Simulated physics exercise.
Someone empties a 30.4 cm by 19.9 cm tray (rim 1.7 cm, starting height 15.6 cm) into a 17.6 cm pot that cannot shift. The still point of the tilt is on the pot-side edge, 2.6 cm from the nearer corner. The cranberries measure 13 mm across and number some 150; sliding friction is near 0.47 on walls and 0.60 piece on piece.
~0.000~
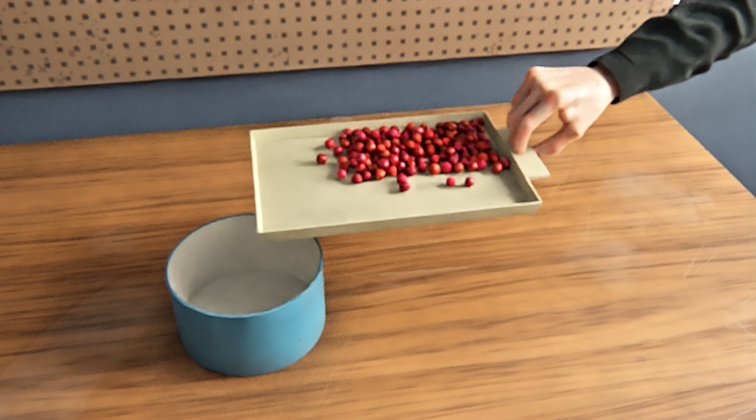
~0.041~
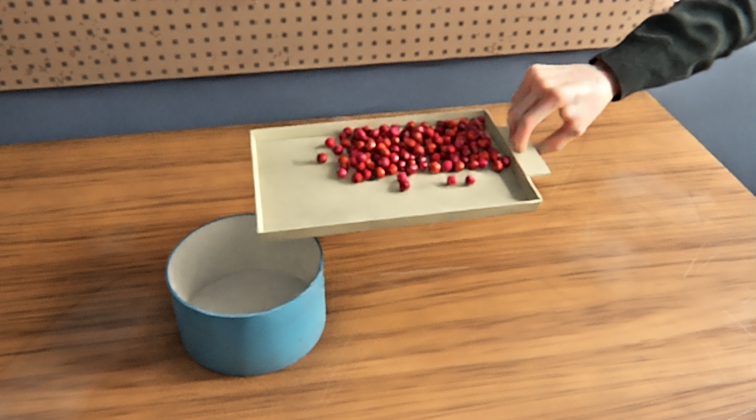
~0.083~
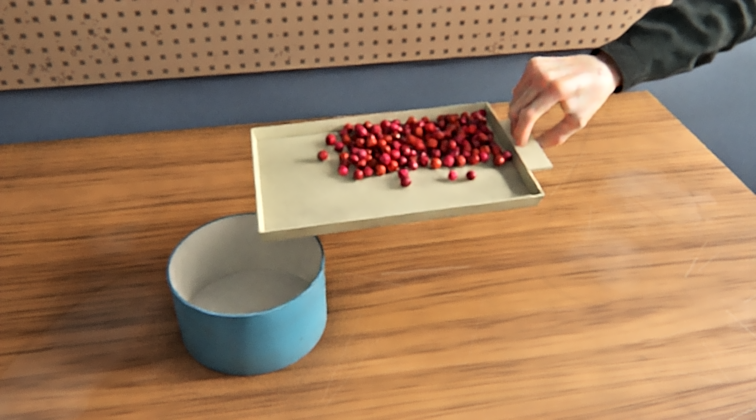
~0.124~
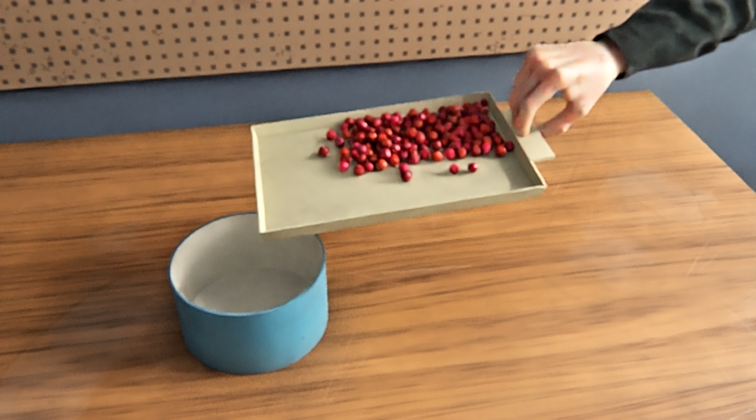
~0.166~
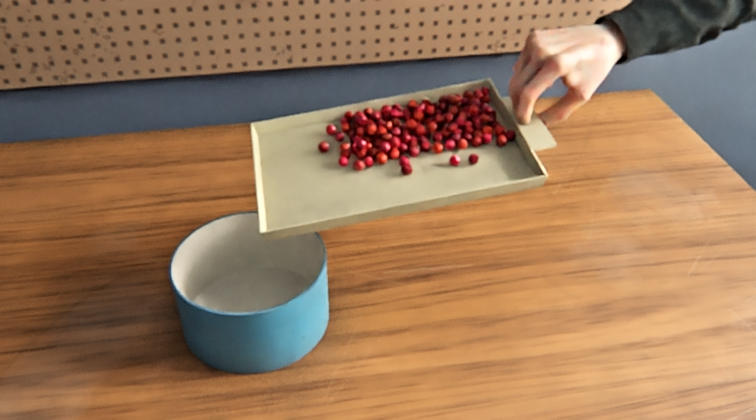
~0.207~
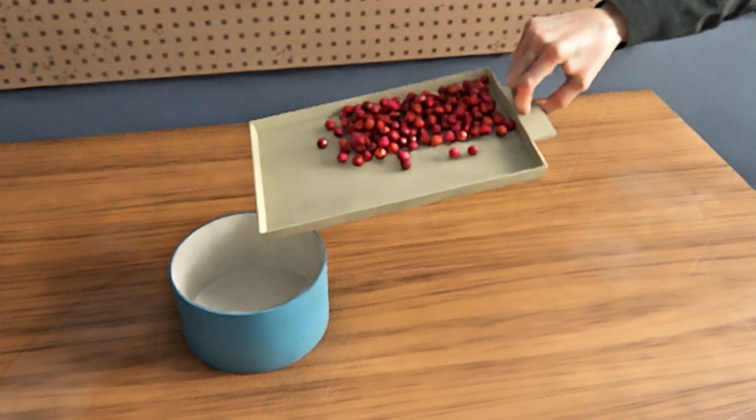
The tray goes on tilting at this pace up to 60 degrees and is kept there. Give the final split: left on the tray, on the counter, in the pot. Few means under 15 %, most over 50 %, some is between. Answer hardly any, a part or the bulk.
Left on the tray: The bulk; on the counter: Hardly any; in the pot: A part.
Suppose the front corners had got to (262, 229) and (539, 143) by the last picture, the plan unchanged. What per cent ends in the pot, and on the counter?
Pot 35, counter 30.
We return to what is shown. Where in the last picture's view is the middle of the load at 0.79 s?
At about (275, 168).
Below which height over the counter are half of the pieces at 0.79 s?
About 22 cm.
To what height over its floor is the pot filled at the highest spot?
Some 2.5 cm.
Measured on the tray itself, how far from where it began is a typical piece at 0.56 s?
Some 5 cm.
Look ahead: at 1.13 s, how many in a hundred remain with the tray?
About 60 per cent.
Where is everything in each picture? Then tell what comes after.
Tray tilt 0 degrees, front corners at (262, 230) and (537, 200); middle of the pieces at (416, 150); pot at (245, 260), in the first frame.
Tray tilt 0 degrees, front corners at (262, 229) and (538, 199); middle of the pieces at (416, 148), in the second frame.
Tray tilt 2 degrees, front corners at (263, 229) and (539, 193); middle of the pieces at (417, 144), in the third frame.
Tray tilt 4 degrees, front corners at (263, 229) and (541, 184), lowest corner left front; middle of the pieces at (418, 136), in the fourth frame.
Tray tilt 7 degrees, front corners at (264, 229) and (543, 174), lowest corner left front; middle of the pieces at (418, 128), in the fifth frame.
Tray tilt 10 degrees, front corners at (263, 230) and (542, 164), lowest corner left front; middle of the pieces at (417, 121); pot at (249, 258). Its pace works out near 70 degrees a second, in the sixth frame.
After 0.56 s, tilt 35 degrees; the tray holds 100 %, the pot 0 %.
After 0.79 s, tilt 51 degrees; the tray holds 95 %, the pot 0 %.
After 1.13 s, tilt 60 degrees; the tray holds 60 %, the pot 30 %.
At rest (1.8 s), tray 60 %, counter 5 %, pot 35 %.
